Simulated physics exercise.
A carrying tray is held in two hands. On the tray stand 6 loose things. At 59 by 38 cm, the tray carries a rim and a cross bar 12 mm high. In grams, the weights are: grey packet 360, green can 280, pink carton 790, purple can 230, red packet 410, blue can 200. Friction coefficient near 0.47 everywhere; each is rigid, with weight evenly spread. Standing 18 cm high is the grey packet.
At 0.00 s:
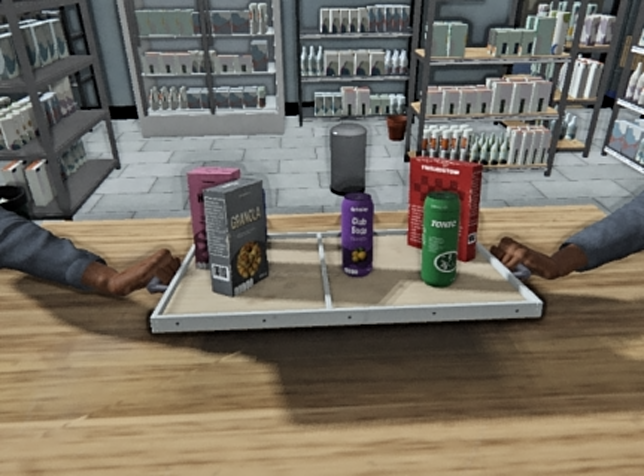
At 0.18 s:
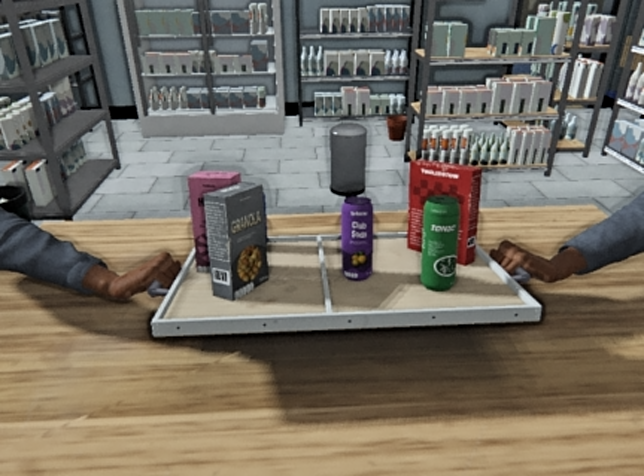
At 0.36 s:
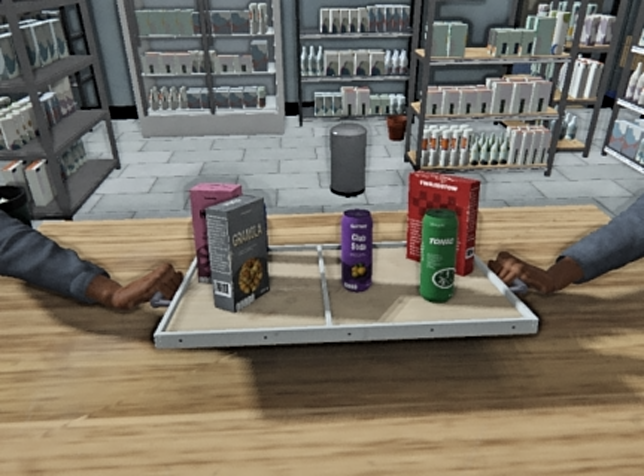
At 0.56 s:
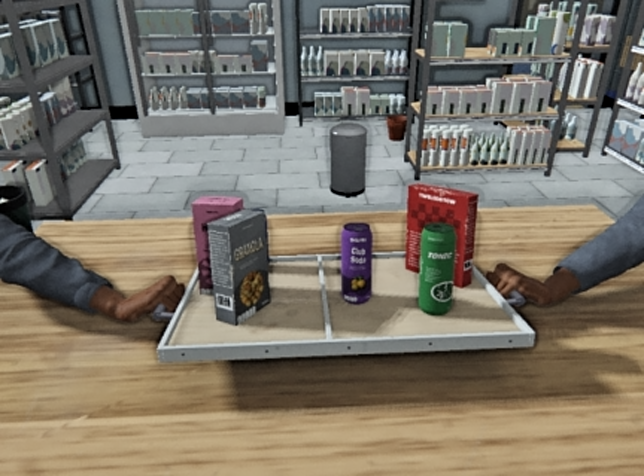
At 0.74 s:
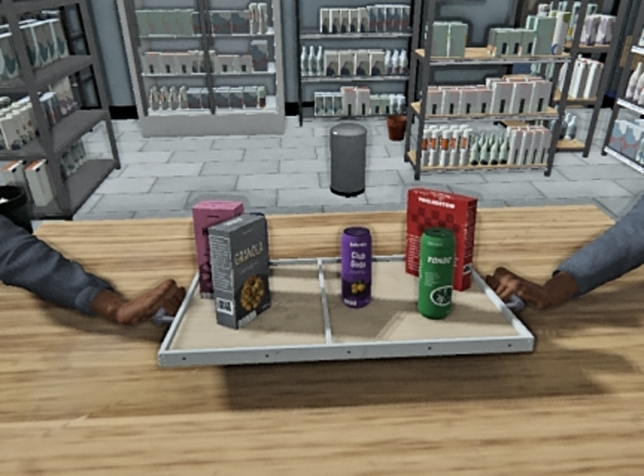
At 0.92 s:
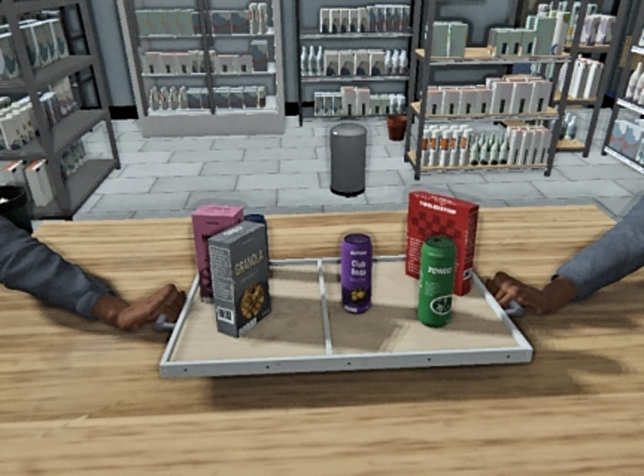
A tray carrying boxes and cans, held by two hands, came down until its far edge rested on the wooden table, then its near side lowered slightly while the items stayed standing.
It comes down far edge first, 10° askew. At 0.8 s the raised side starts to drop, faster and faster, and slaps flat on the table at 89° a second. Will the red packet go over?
No - it is not upset.
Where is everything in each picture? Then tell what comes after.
Far edge 7 cm above the table; red packet (443, 208); grey packet (238, 236), in the first picture.
Far edge 6 cm above the table; purple can (357, 239), in the second picture.
Far edge 4 cm above the table; grey packet (239, 252), in the third picture.
Far edge 1 cm above the table; green can (437, 270), in the fourth picture.
Far edge on the table, tray at 10°; purple can (357, 268), in the fifth picture.
Far edge on the table, tray at 7°; red packet (440, 242); grey packet (241, 278), in the sixth picture.
After 1.02 s, tray flat on the table.
At rest (1.9 s), all 6 in place, give or take 5 cm. In the last view, red packet near (441, 252).
